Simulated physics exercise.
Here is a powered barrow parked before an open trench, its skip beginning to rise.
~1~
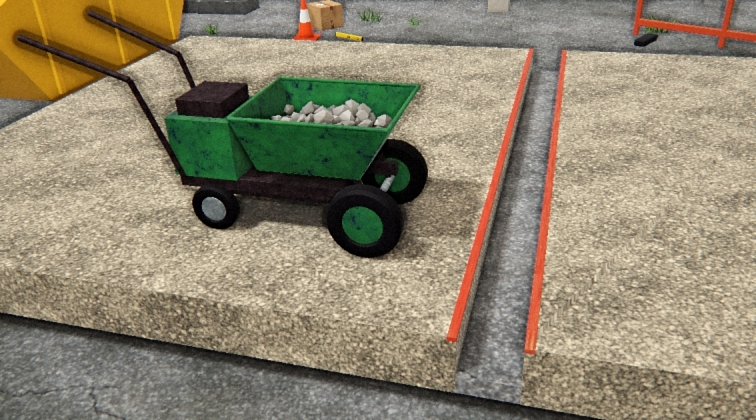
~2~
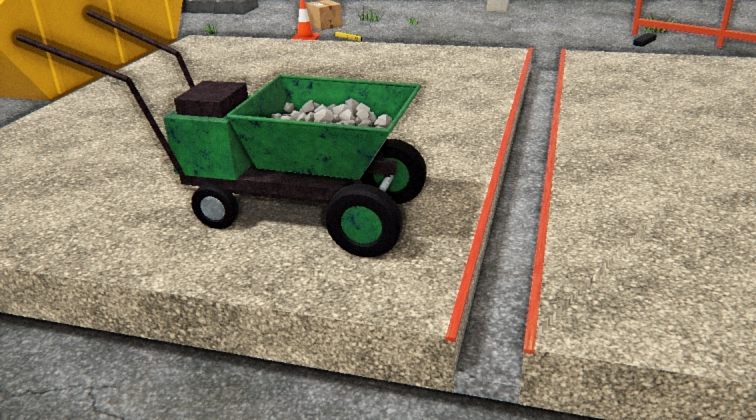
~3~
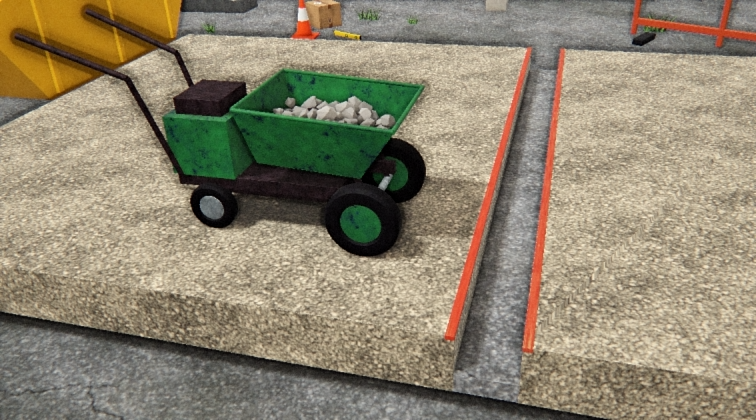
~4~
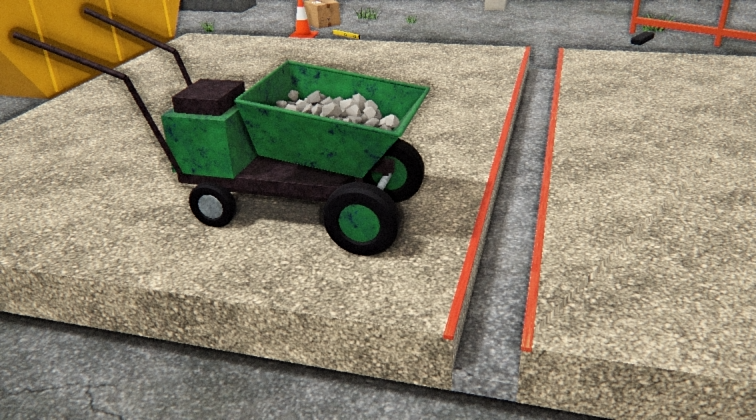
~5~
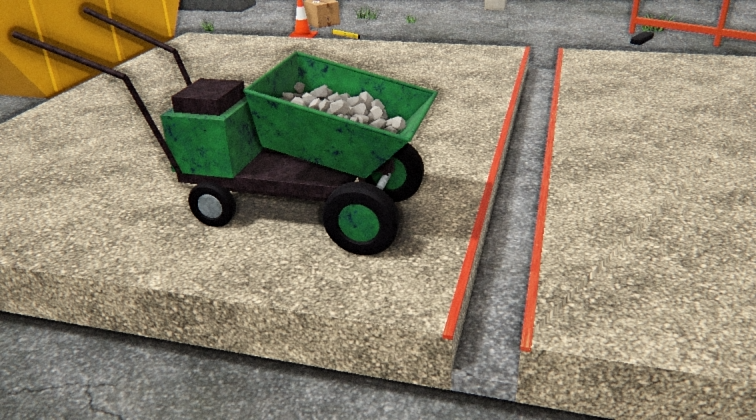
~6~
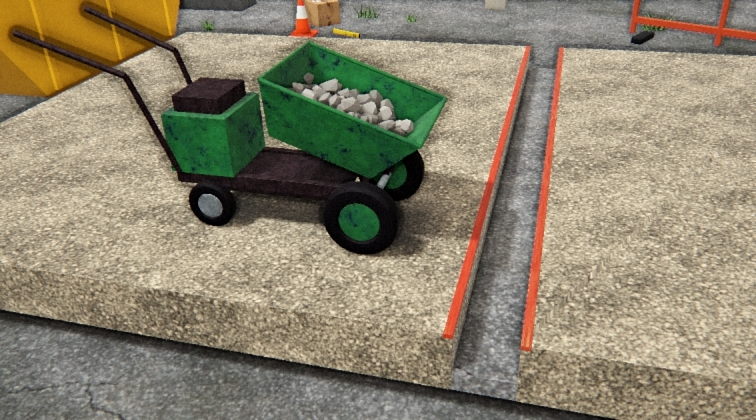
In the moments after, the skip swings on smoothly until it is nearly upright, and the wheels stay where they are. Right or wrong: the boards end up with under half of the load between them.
Wrong, they have over half.
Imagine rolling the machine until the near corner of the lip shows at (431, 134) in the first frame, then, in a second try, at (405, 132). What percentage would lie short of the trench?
About 0 percent the first time, about 0 percent the second.
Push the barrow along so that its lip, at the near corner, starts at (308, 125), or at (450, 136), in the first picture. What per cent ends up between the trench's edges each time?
20 and 10 in a hundred, in that order.
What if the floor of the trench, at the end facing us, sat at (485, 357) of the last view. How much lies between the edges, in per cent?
I'd say roughly 80 in a hundred.
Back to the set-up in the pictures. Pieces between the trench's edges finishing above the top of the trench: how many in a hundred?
5 per cent, near enough.
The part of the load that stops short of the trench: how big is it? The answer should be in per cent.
I'd estimate about 0 per cent of the load.
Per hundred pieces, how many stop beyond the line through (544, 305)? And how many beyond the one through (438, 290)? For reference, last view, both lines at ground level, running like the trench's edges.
Roughly 0 per cent, then roughly 100 per cent.
Soon after the last picture, skip tipped steeply; all in the skip.
A little later, skip tipped right over; most in the skip; a stray few short of the trench; a small part in or heaped over the trench; a stray few falling.
Later still, skip tipped right over; about a quarter in the skip; most in or heaped over the trench; a stray few beyond it.
By the end, skip tipped right over; a stray few short of the trench; nearly all in or heaped over the trench; a stray few beyond it.
